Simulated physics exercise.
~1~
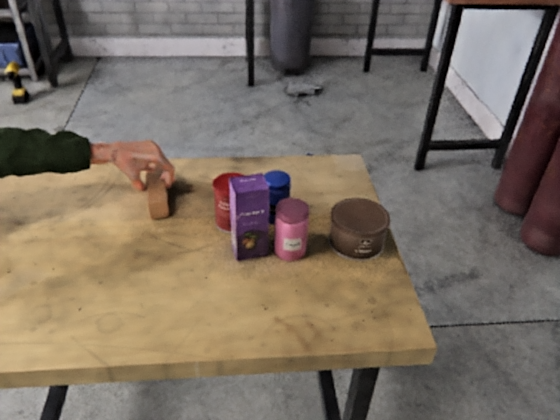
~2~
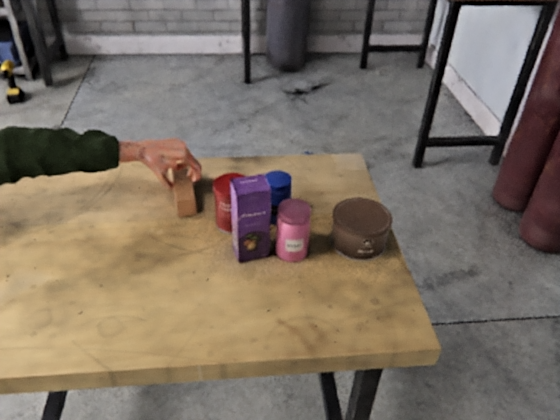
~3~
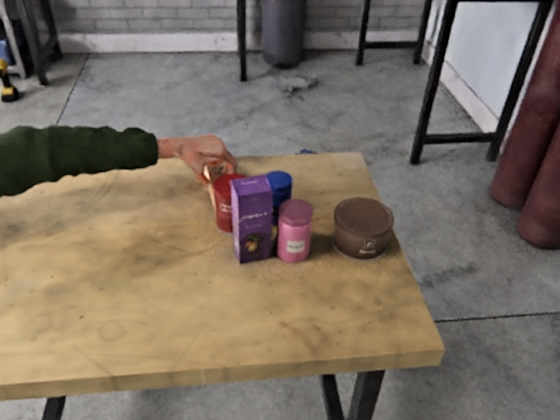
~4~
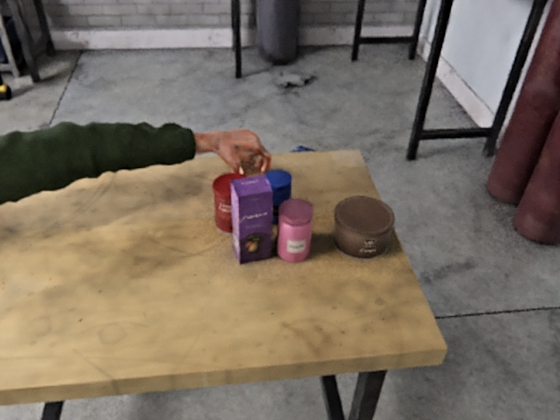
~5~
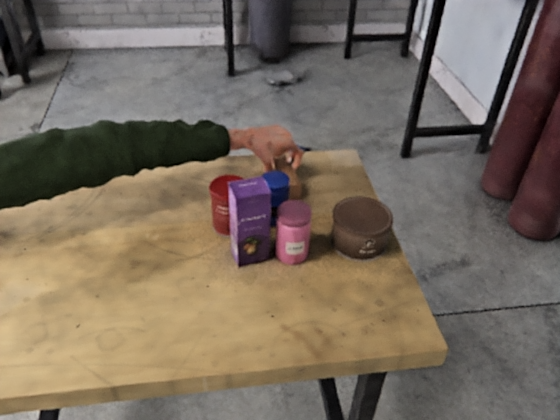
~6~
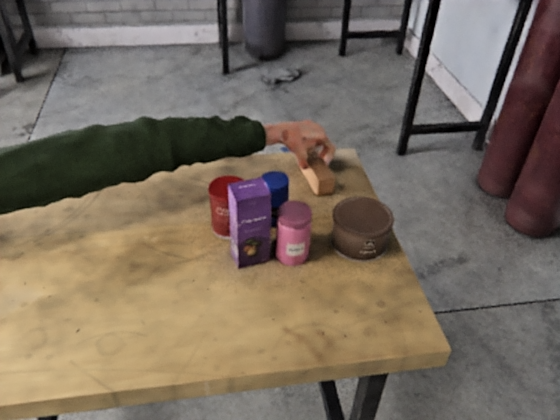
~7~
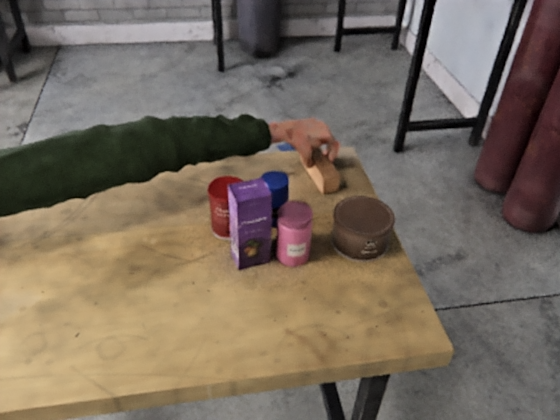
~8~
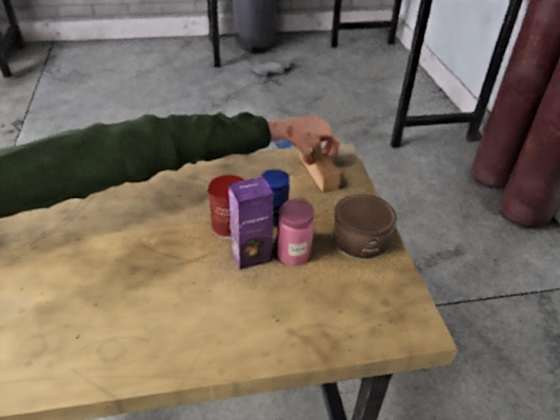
A hand slides a wooden block rightward behind the containers, which all stay in place.
